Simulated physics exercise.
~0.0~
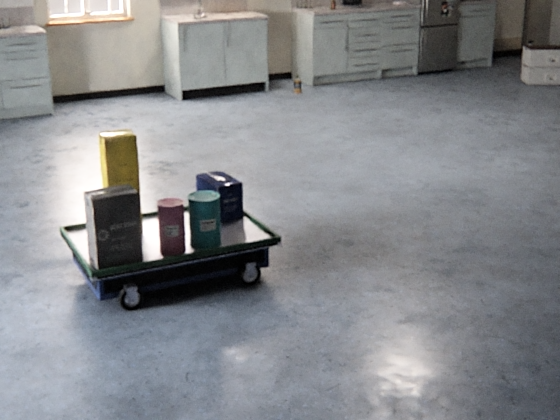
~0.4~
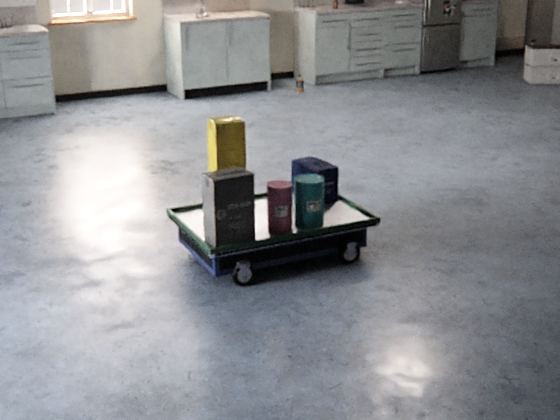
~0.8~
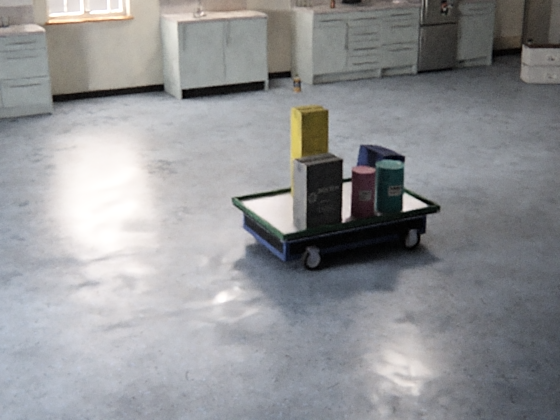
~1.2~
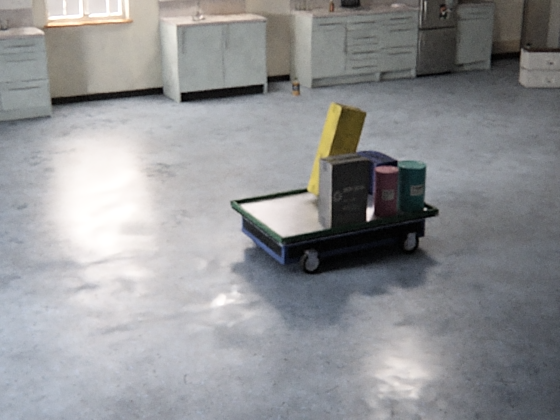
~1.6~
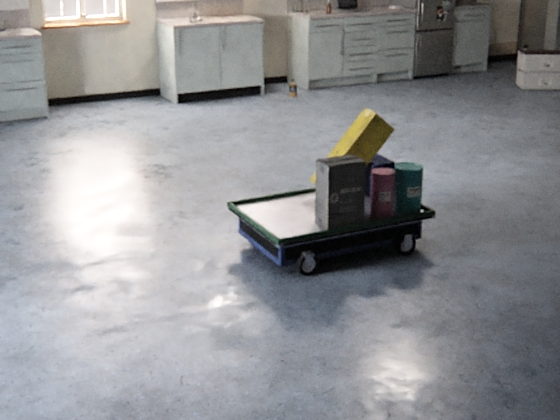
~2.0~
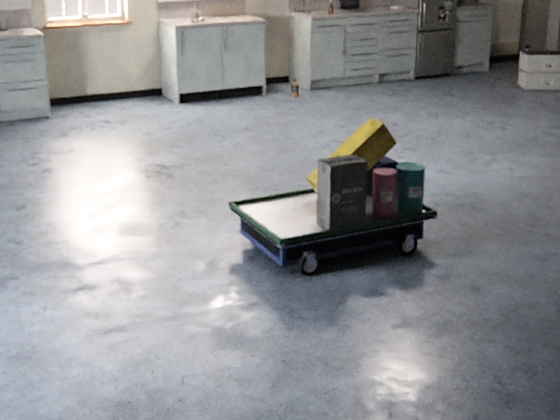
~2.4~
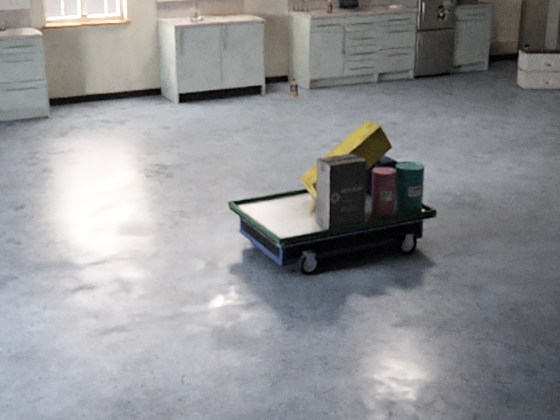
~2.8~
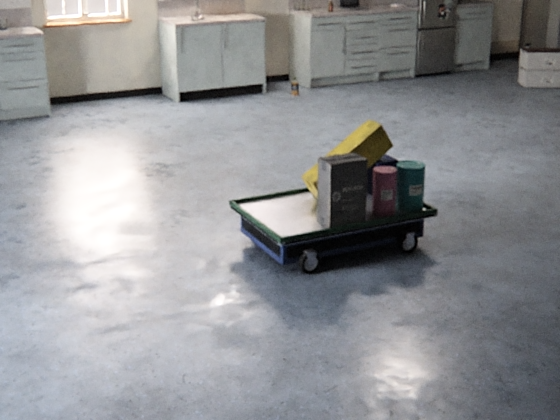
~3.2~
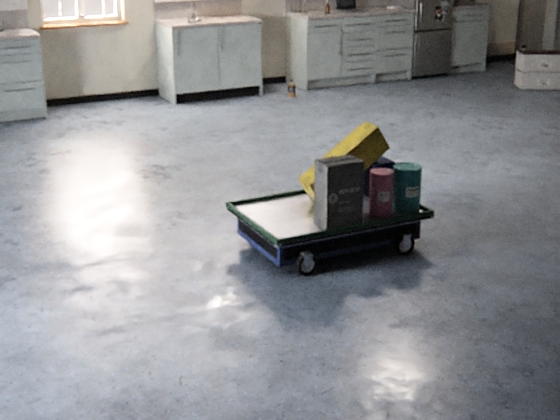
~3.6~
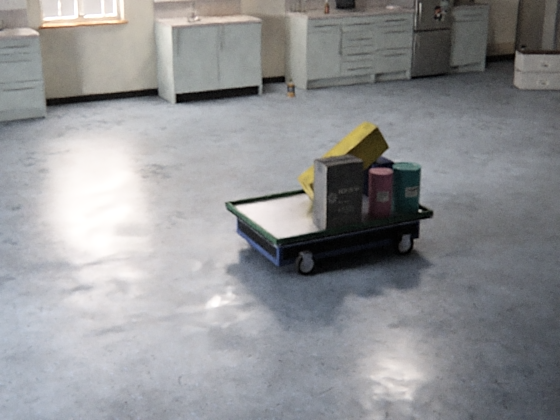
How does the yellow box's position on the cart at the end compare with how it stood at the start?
At the start the yellow box stands upright, but at the end it is leaning over to the right behind the grey box.
